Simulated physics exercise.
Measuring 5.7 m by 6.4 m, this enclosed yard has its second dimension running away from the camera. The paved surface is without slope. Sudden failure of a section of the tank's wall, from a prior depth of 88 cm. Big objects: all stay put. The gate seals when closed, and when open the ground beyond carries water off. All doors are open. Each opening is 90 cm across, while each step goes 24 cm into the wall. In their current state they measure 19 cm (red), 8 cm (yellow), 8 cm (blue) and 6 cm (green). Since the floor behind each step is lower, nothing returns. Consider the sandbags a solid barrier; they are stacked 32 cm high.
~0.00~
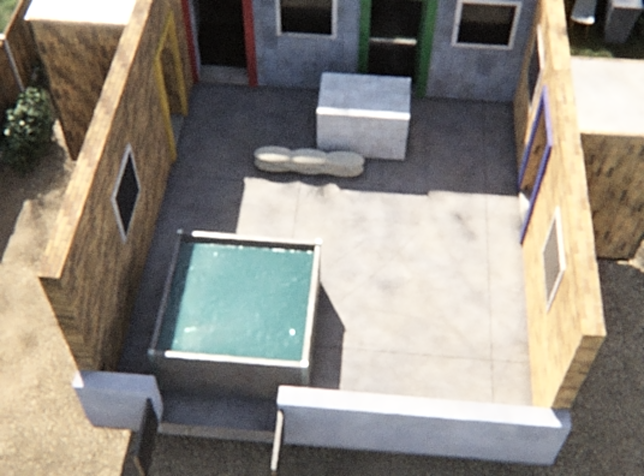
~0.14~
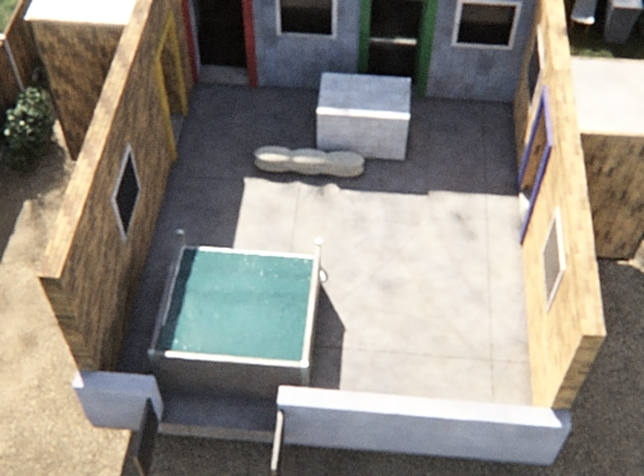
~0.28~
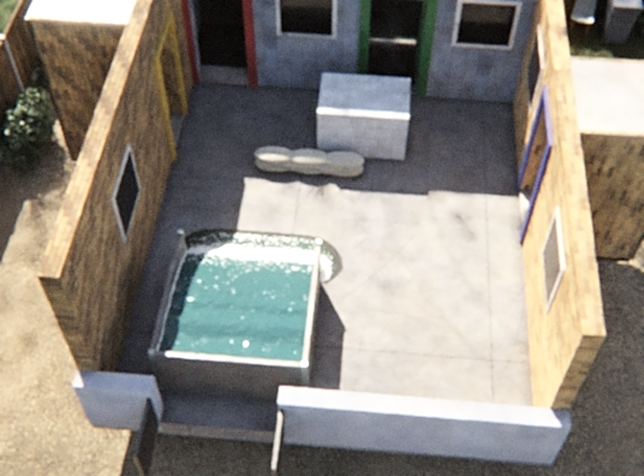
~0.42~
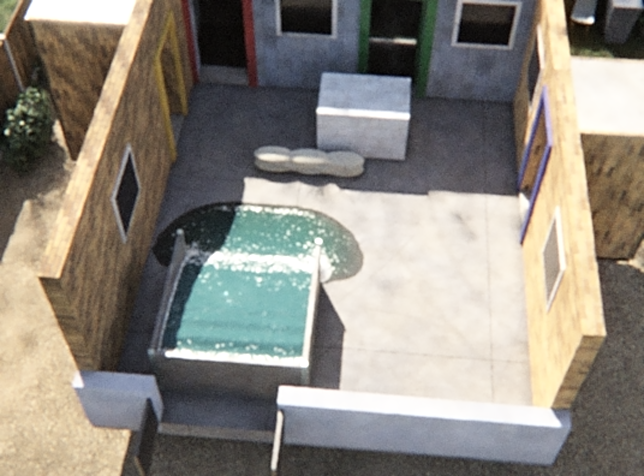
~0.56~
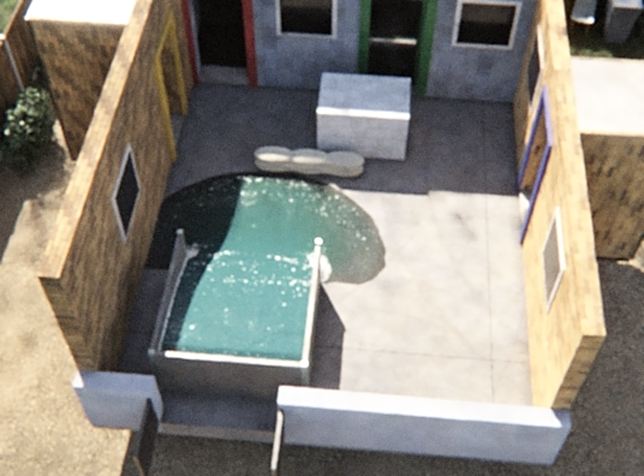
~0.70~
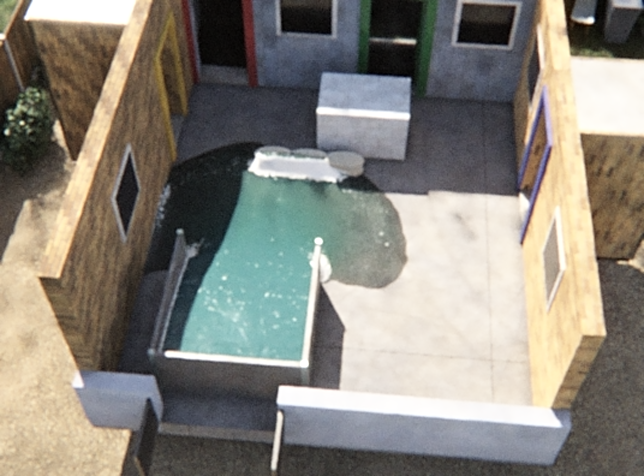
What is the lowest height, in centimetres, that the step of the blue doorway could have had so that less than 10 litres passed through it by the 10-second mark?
About 20 cm.
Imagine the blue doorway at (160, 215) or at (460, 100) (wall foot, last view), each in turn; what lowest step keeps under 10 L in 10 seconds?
You'd want about 16 cm there first, then about 17 cm.
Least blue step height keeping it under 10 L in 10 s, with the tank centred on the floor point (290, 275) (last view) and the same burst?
About 27 cm.
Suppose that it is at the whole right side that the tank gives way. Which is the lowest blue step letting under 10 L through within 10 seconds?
About 17 cm.
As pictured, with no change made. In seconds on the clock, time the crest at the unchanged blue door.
3.0 s.
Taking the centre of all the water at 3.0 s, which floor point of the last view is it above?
About (298, 197).
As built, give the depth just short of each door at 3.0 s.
Depth (cm): Red 35 / yellow 19 / blue 22 / green 4.
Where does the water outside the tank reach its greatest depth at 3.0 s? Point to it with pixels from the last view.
At about pixel (194, 85).
After 1.4 s water covers 45 % of the floor, deepest (52 cm) near (270, 173); it has not reached the blue door.
After 3.0 s water covers 65 % of the floor, deepest (38 cm) near (194, 85); 22 cm at the blue door, 38 litres in over its 8 cm step.
After 10.0 s water covers 95 % of the floor, deepest (15 cm) near (364, 423); 7 cm at the blue door, 155 litres in over its 8 cm step.
At the blue door as built, the water arrived by 2.3 s and peaked near 22 cm at 3.0 s.
Run again over the same 10 s with other heights there, 20 litres in over 17.5 cm, 2 litres over 23.5 cm. The limit of 10 litres is kept from about 20 cm up.
